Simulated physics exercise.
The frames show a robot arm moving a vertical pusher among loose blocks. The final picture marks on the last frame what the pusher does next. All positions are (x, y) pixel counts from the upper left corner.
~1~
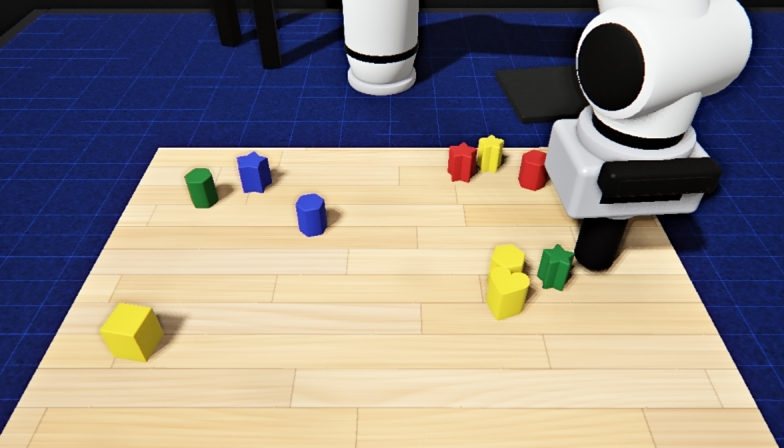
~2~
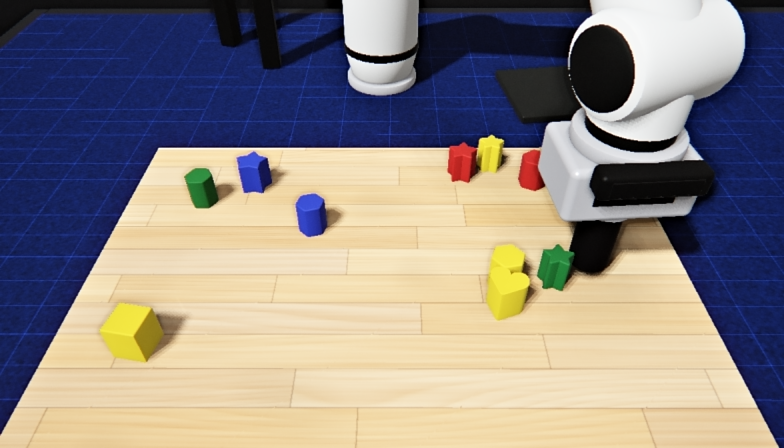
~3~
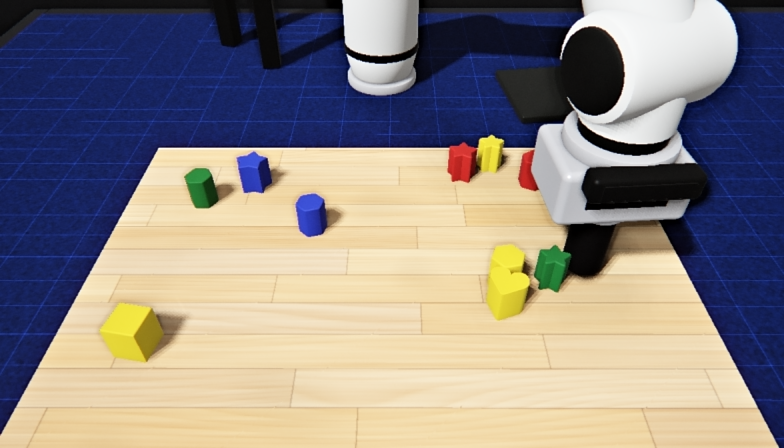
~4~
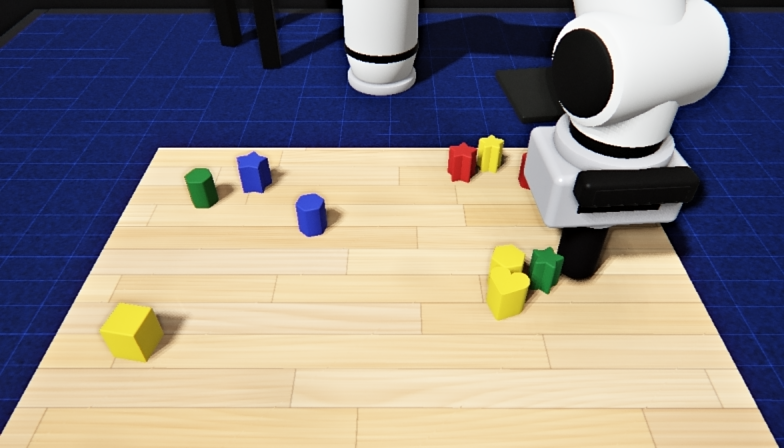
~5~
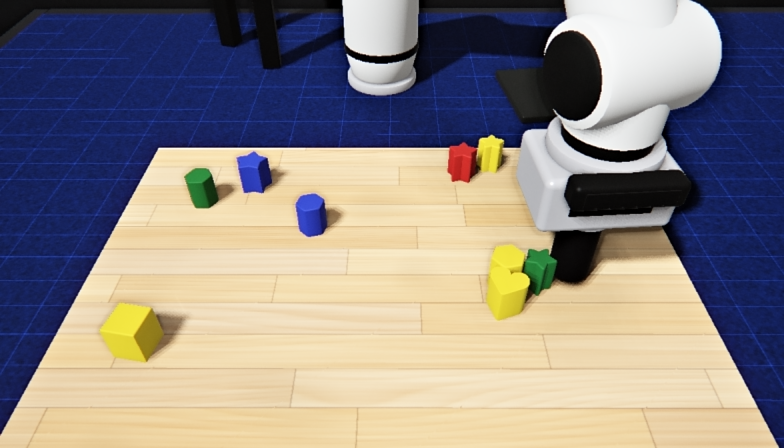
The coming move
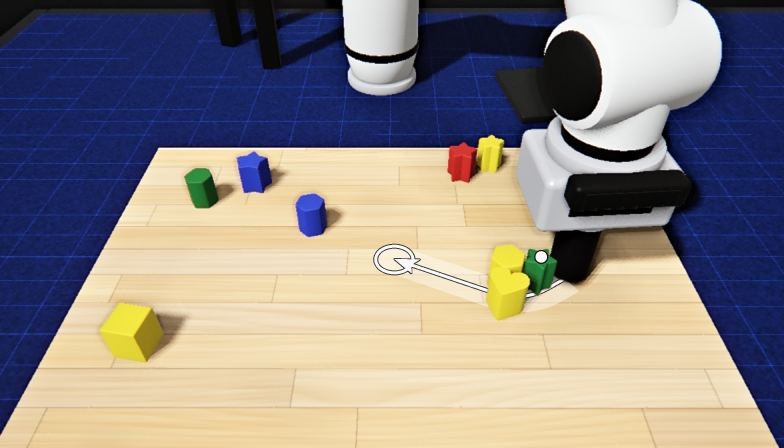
Robot arm moving its black pusher leftward, nudging a green star block left toward two yellow blocks on a wooden table.
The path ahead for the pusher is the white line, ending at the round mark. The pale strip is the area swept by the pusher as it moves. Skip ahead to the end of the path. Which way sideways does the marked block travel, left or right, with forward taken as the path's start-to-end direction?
The shift is to the left of that direction.
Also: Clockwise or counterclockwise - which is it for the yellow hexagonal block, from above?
Viewed from overhead, the yellow hexagonal block winds up turned clockwise.
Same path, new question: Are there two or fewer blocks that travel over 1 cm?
No - that is not the case.
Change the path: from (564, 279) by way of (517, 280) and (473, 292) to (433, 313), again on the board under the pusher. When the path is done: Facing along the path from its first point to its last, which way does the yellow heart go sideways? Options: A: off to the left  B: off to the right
(A)
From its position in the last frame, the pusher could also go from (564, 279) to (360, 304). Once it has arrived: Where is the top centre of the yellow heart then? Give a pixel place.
I think it will end close to (476, 293).
Path on the board, from (564, 279) via (512, 296) and (451, 278), ending at (394, 259); the dot is on the green star block.
What follows on the original path. One third of the way, pusher (511, 285); yellow heart (476, 294); yellow hexagonal block (467, 253), turned 105° clockwise; green star block (483, 275).
Two thirds of the way, pusher (451, 267); yellow heart (465, 294), turned 35° anticlockwise; yellow hexagonal block (424, 235); green star block (434, 273), turned 80° anticlockwise.
At the end, pusher (394, 249); yellow heart (465, 294), turned 35° anticlockwise; yellow hexagonal block (371, 215), turned 165° clockwise; green star block (431, 272), turned 100° anticlockwise.
